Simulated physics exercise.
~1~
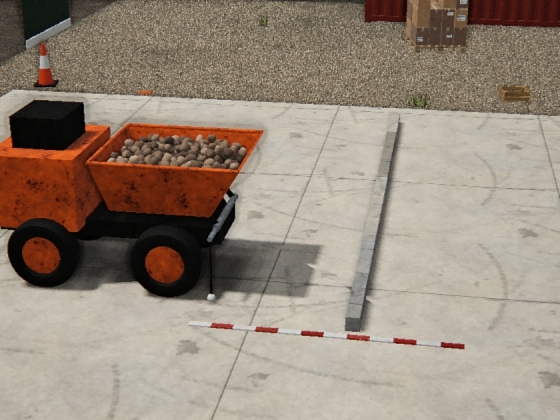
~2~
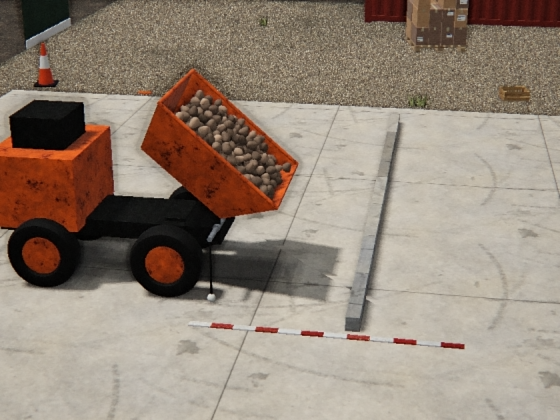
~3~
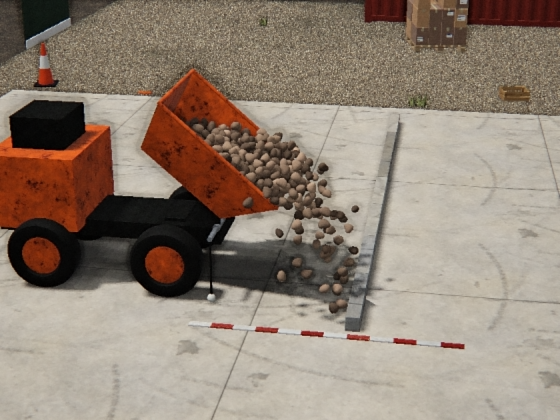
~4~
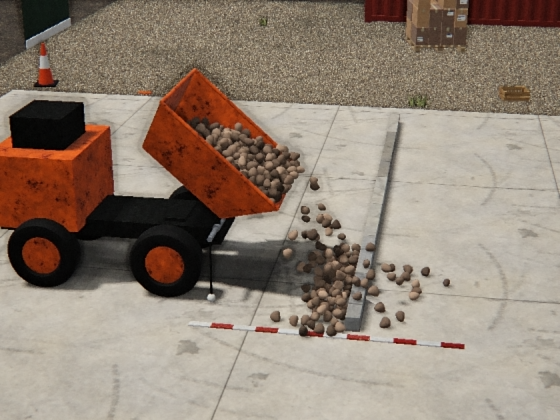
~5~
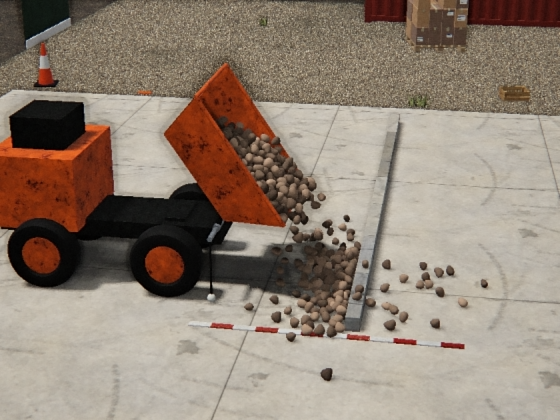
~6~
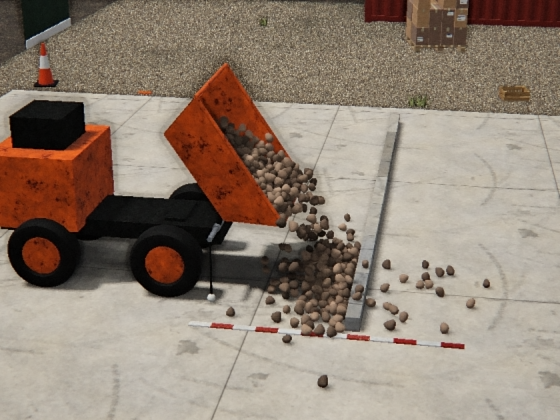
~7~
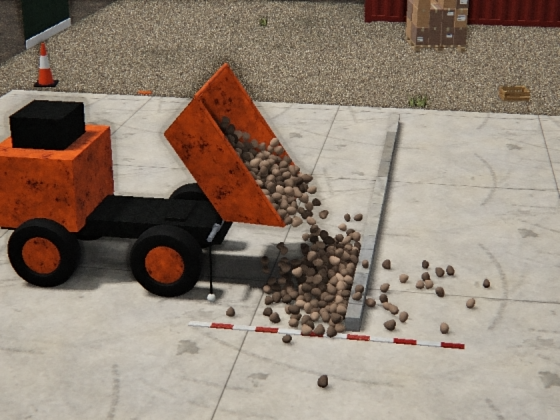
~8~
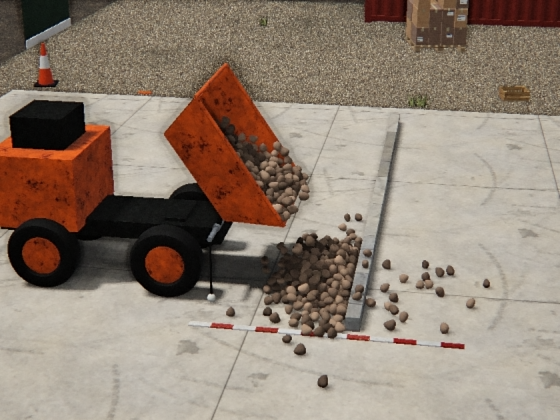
An orange dumper tips its skip twice, spilling cobbles mostly before the kerb, some beyond.
